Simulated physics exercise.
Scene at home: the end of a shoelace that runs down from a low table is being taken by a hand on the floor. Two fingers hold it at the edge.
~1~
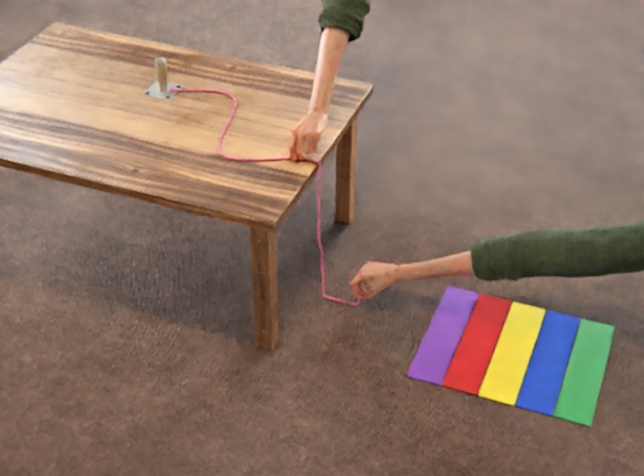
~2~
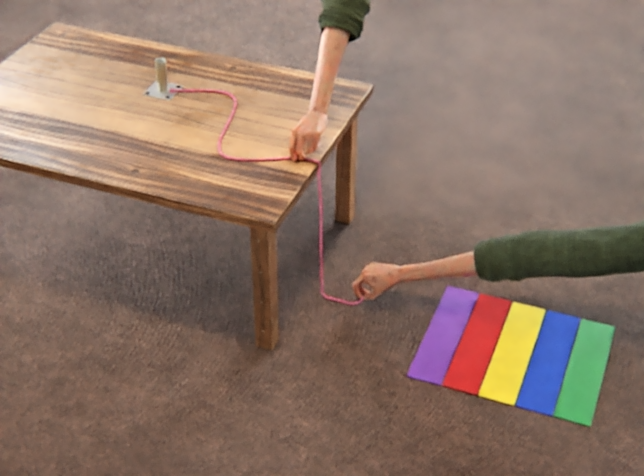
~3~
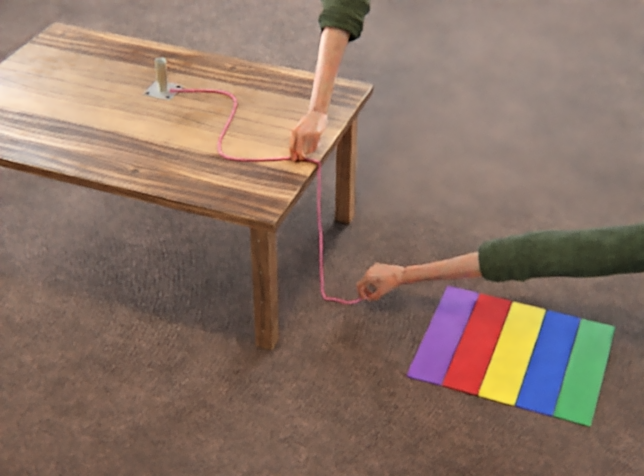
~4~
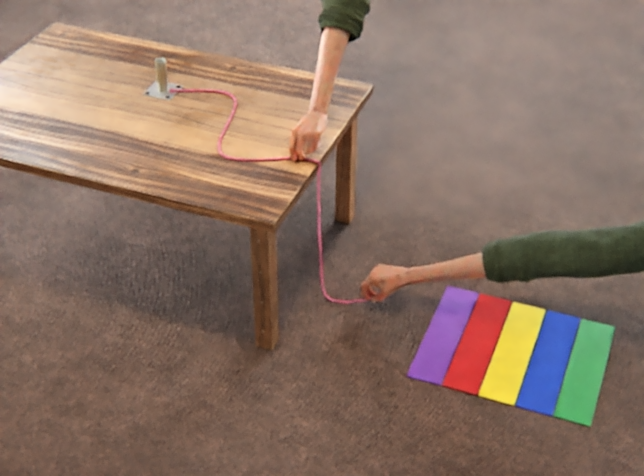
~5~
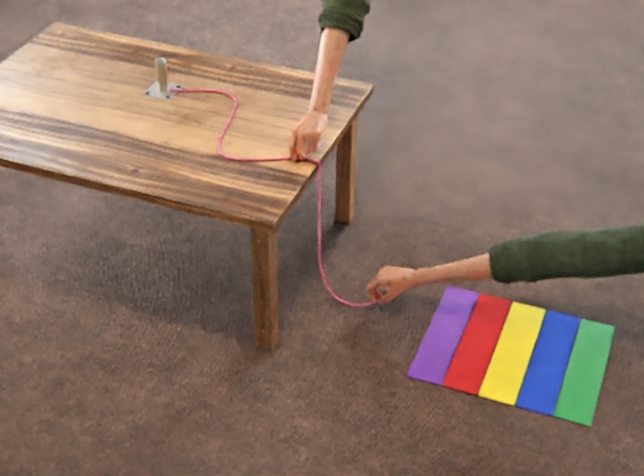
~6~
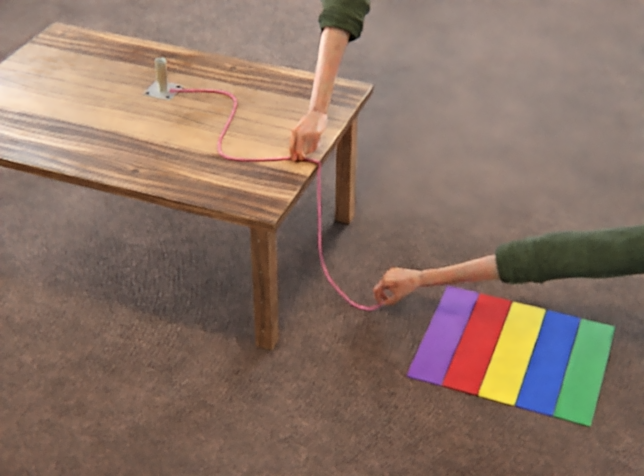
A pink shoelace hangs over the edge of a low wooden table, pinched there by one hand while another hand holds its end near the floor. The lower hand draws the end slightly to the right, nearer the coloured strips, and the hanging part changes from a sharp bend to a smooth curve.
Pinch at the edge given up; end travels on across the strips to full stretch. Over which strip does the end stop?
Over the blue strip.
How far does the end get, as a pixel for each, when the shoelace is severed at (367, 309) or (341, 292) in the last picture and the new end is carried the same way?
Try 1: (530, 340); try 2: (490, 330).
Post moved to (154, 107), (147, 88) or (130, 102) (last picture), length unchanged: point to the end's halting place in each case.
One per try, in order: (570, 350), (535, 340), (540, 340).
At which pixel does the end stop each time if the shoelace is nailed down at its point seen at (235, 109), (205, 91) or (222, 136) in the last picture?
Those spots come out as (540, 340), (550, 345) and (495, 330).
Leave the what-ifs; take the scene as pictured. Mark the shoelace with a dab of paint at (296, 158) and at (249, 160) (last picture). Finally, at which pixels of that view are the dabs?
Result - first point (374, 188), second point (337, 159).
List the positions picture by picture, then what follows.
The first frame shows end (360, 296); purple (431, 363); red (467, 373); yellow (502, 382); blue (539, 392); green (577, 402).
The second frame shows end (363, 297); shoelace through (204, 91) (231, 117) (230, 158) (309, 160) (321, 221) (321, 281).
The third frame shows end (366, 298).
The fourth frame shows end (370, 299); shoelace through (204, 91) (231, 117) (230, 158) (309, 160) (319, 221) (322, 281).
The fifth frame shows end (377, 300).
The sixth frame shows end (383, 302); shoelace through (204, 91) (231, 117) (230, 158) (309, 160) (319, 221) (331, 281).
Early on, end near (493, 330); over red.
Midway, end near (534, 341); over yellow.
At the end of the slack, end near (559, 347); over blue. The end stops over the blue strip.
